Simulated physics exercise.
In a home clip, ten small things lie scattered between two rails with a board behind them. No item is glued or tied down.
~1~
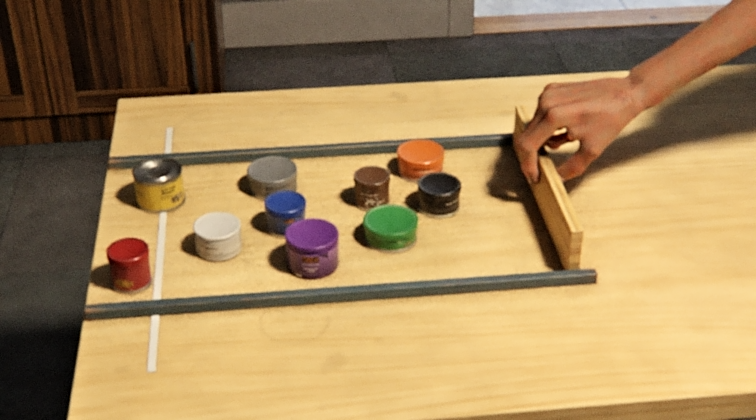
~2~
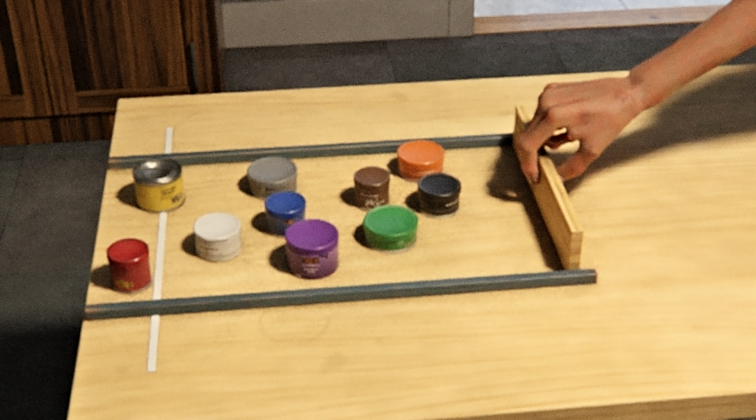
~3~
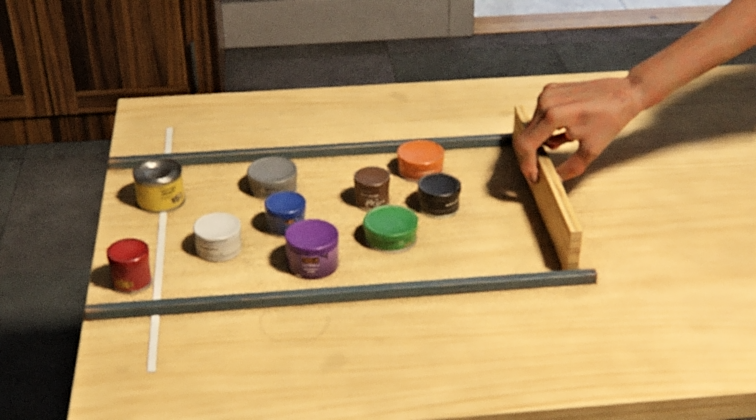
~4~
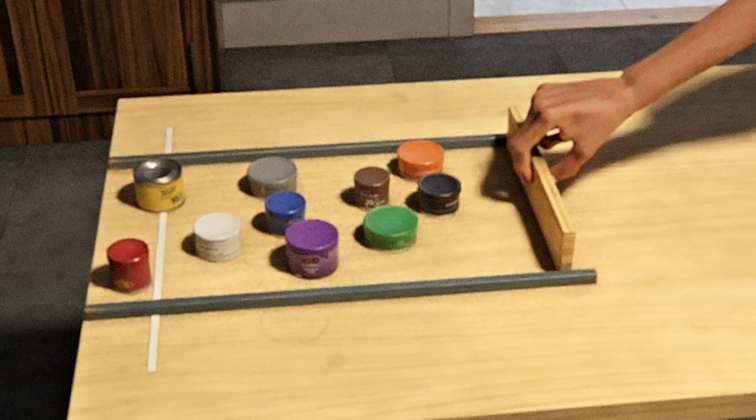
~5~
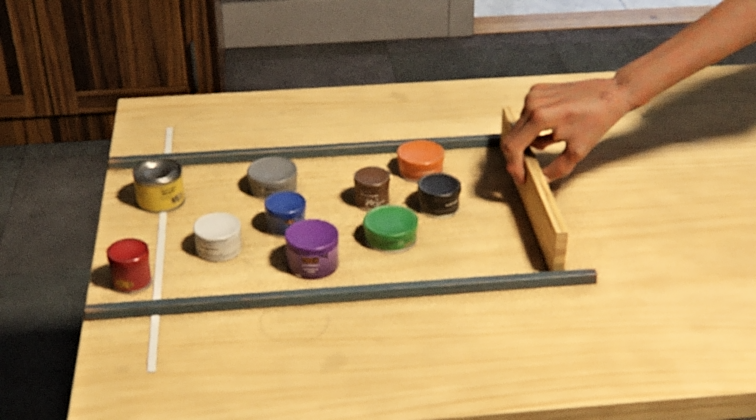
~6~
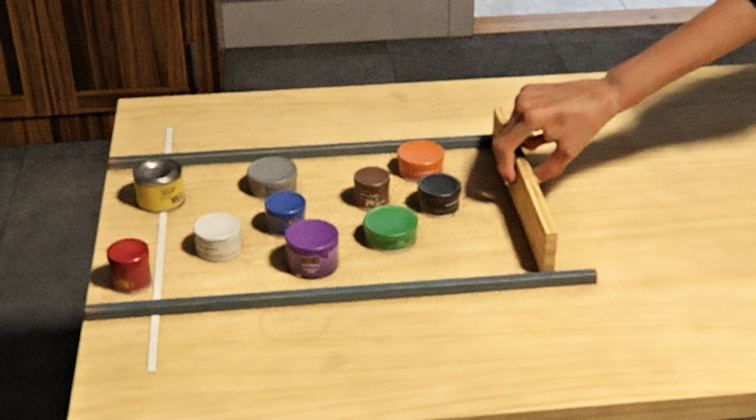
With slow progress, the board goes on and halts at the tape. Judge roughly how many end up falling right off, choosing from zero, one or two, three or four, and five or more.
It is three or four.
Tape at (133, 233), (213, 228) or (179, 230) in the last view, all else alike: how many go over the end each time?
Try by try, 5, 0 and 1.
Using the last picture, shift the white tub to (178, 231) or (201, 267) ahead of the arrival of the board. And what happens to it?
Results in order - down; down.
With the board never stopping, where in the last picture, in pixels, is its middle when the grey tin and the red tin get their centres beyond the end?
Roughly at (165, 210) and roughly at (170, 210).
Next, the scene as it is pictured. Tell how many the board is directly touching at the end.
The count is 5.
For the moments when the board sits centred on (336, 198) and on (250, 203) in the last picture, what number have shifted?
It comes to 7 for the first spot, 9 for the other.
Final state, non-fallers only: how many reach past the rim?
That'd be 2.
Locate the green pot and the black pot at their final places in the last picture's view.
The green pot at (132, 248), the black pot at (140, 215).
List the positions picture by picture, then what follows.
Red tin (130, 266); yellow pot (159, 185); white tub (218, 237); board (545, 184); tape (162, 231), in the first frame.
Yellow pot (159, 186); grey tin (273, 179), in the second frame.
White tub (218, 237); green pot (391, 230), in the third frame.
Red tin (130, 267); blue tin (286, 215), in the fourth frame.
Yellow pot (159, 186); board (531, 185), in the fifth frame.
Red tin (130, 267); yellow pot (159, 186); white tub (218, 237); board (522, 186); tape (162, 231), in the sixth frame.
Soon after, none off yet; red tin at rest near (130, 267); yellow pot at rest near (159, 186); white tub at rest near (218, 237).
At rest, the number that fall off is three or four; fallen, white tub, yellow pot and red tin.
